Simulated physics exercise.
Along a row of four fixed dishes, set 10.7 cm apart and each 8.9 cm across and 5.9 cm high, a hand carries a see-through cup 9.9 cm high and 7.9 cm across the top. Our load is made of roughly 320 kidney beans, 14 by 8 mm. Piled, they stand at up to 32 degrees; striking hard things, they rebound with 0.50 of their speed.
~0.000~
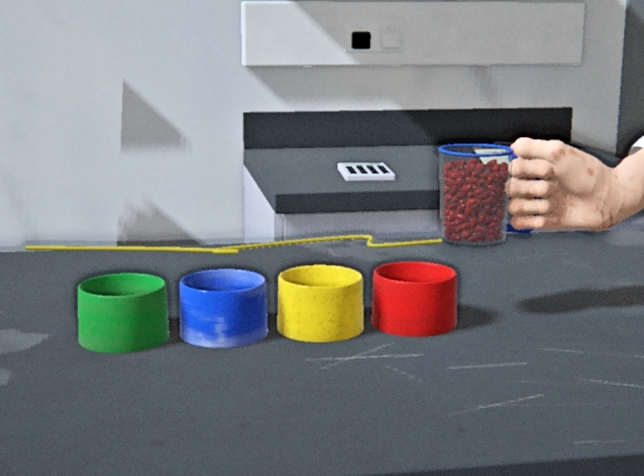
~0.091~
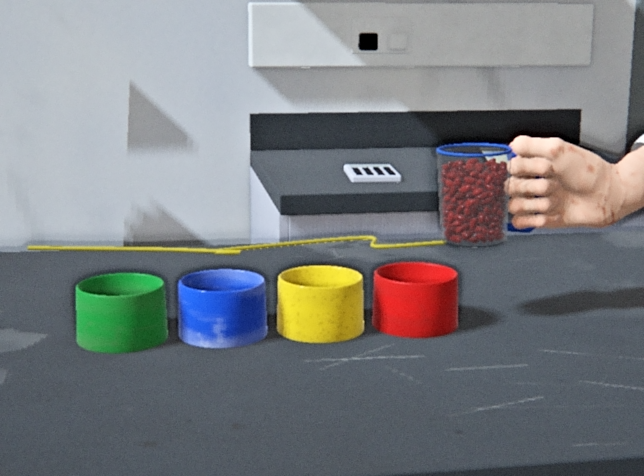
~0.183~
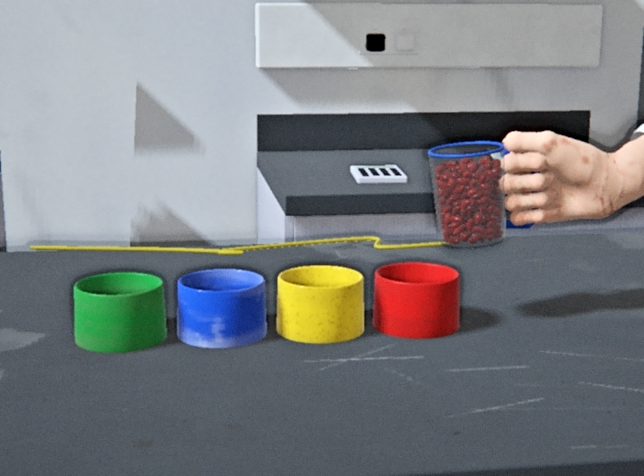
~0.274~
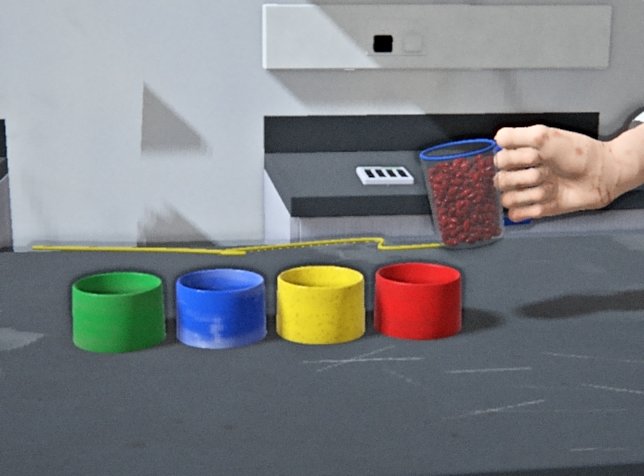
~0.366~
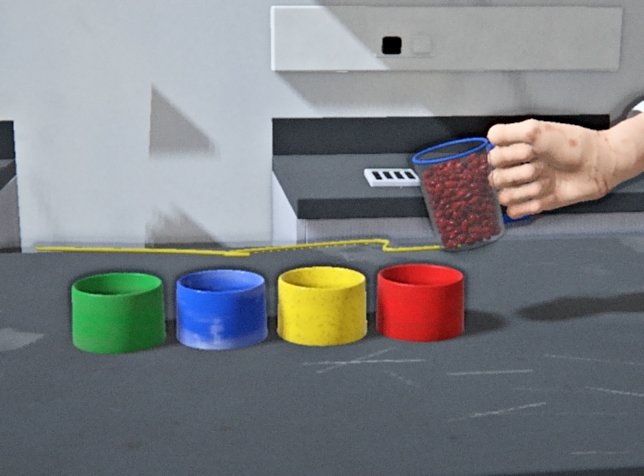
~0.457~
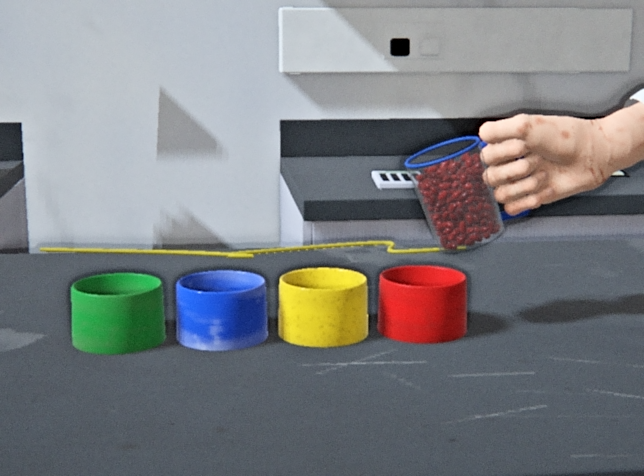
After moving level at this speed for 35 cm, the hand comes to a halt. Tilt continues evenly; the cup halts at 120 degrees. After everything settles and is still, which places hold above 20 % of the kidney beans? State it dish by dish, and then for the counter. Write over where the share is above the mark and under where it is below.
Red dish: Under; blue dish: Over; green dish: Under; yellow dish: Under; counter: Over.
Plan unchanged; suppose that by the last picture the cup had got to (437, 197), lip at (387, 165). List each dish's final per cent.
Red 0; blue 0; green 90; yellow 0.
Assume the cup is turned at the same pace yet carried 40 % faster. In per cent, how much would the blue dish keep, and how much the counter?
Shares - blue 50, counter 40.
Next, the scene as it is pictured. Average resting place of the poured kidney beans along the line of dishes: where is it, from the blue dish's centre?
The load's average lands around 2 cm in the plus-x direction.
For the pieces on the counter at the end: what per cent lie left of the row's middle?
About 50 percent.
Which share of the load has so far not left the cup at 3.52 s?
About 0 percent of the load.
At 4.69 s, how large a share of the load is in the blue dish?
I'd put it at about 60 % by that time.
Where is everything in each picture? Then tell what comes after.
In the first frame, cup at (475, 195), tilt 0 degrees, lip at (442, 151), moved 0.0 cm; middle of the pieces at (472, 204); red dish at (415, 273); yellow dish at (321, 277); blue dish at (223, 281); green dish at (122, 285).
In the second frame, cup at (474, 195), tilt 2 degrees, lip at (439, 152), moved 0.3 cm; middle of the pieces at (472, 204).
In the third frame, cup at (470, 195), tilt 6 degrees, lip at (431, 154), moved 1.0 cm; middle of the pieces at (468, 204).
In the fourth frame, cup at (465, 195), tilt 11 degrees, lip at (422, 157), moved 1.7 cm; middle of the pieces at (464, 204).
In the fifth frame, cup at (461, 196), tilt 16 degrees, lip at (415, 161), moved 2.4 cm; middle of the pieces at (461, 205).
In the sixth frame, cup at (457, 196), tilt 20 degrees, lip at (407, 166), moved 3.1 cm; middle of the pieces at (458, 206); red dish at (423, 277); yellow dish at (323, 279); blue dish at (221, 282); green dish at (117, 285). The cup turns about 50 degrees a second and travels 8 cm a second.
After 2.29 s, tilt 113 degrees; cup holds 60 %, blue 10 %, yellow 5 %.
After 3.52 s, tilt 120 degrees; cup holds 0 %, blue 60 %, yellow 5 %.
Then, at 4.69 s, tilt 120 degrees; cup holds 0 %, blue 60 %, yellow 5 %.
At rest (5.0 s), red 0 %, blue 60 %, green 0 %, yellow 5 %, counter 35 %.
